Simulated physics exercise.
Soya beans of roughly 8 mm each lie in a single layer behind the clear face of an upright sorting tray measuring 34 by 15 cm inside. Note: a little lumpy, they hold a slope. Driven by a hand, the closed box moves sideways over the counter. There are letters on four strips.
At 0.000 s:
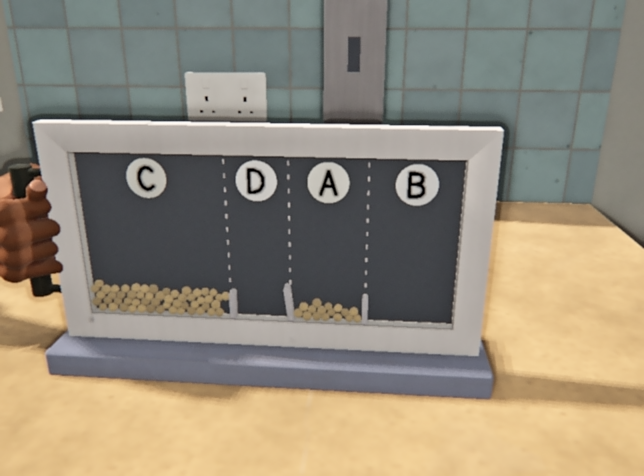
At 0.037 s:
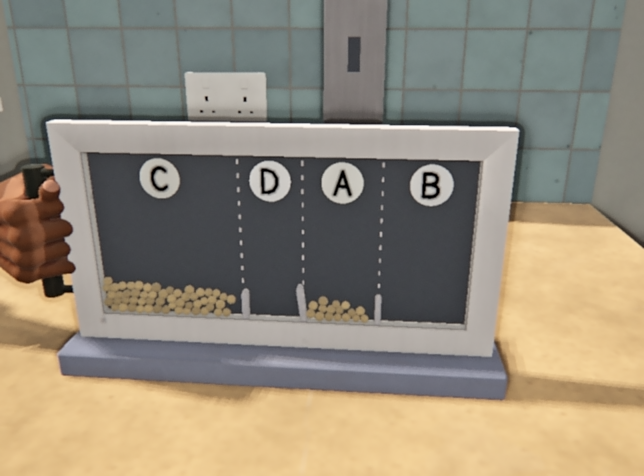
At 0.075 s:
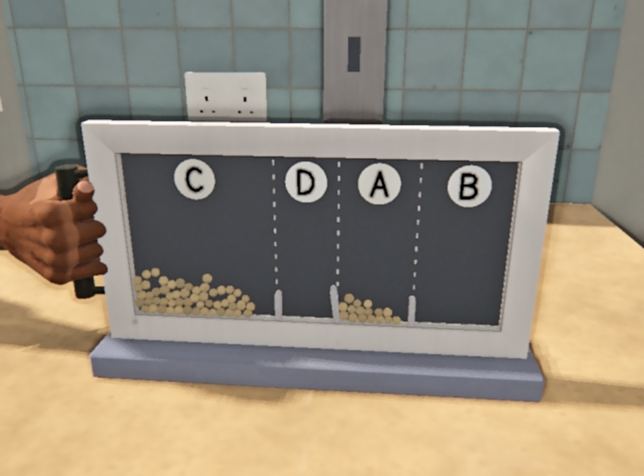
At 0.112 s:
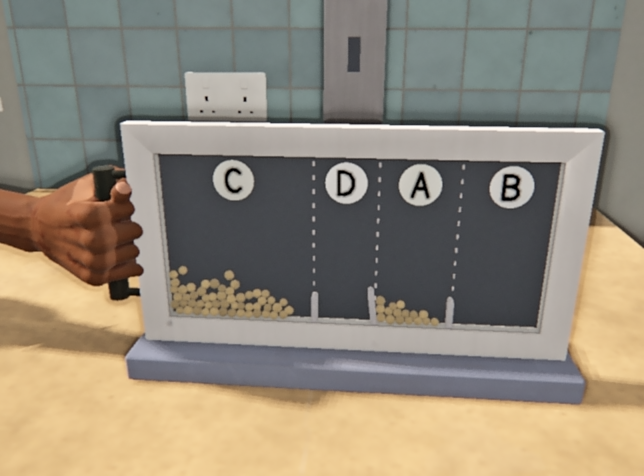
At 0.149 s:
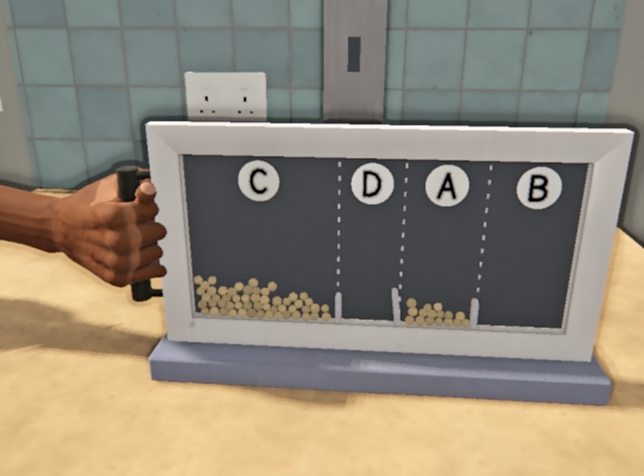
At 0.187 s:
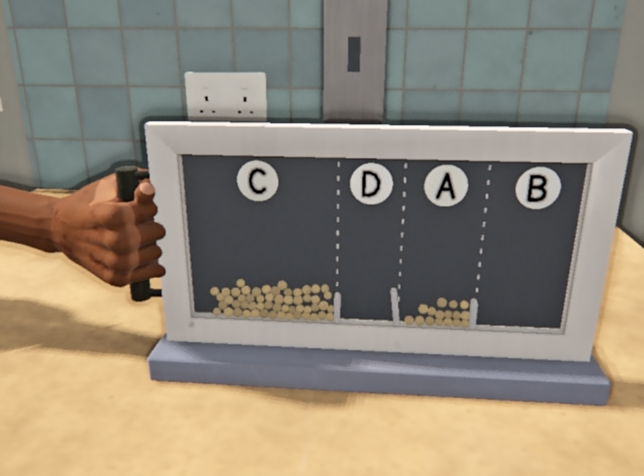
A tray of pale beans slid to the right across the counter, pushed by a hand gripping its left side, while the beans first heaped leftward, then shifted back right within their sections.
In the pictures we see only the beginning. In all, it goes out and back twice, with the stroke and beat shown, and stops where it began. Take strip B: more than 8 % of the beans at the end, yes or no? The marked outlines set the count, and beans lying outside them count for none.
Strip B: No.
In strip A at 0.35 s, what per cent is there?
Share: Some 25 %.
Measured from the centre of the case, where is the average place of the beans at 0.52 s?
About 4 cm left and 6 cm below.
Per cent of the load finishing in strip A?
Some 25 percent.
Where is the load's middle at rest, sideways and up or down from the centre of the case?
Left: About 5 cm; below: About 7 cm.
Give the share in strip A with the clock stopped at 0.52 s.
Roughly 25 per cent.
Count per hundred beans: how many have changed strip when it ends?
Roughly 25 per cent.
After 0.35 s, it is at its start; the beans' middle is 5 cm left of and 6 cm below the centre; A 25 %, C 60 %, D 15 %.
After 0.52 s, it is 10 cm to the right; the beans' middle is 4 cm left of and 6 cm below the centre; A 25 %, C 60 %, D 15 %.
After 0.67 s, it is at its start; the beans' middle is 3 cm left of and 6 cm below the centre; A 25 %, C 45 %, D 25 %.
All still by 1.2 s, it is at its start; A 25 %, B 0 %, C 50 %, D 25 %.
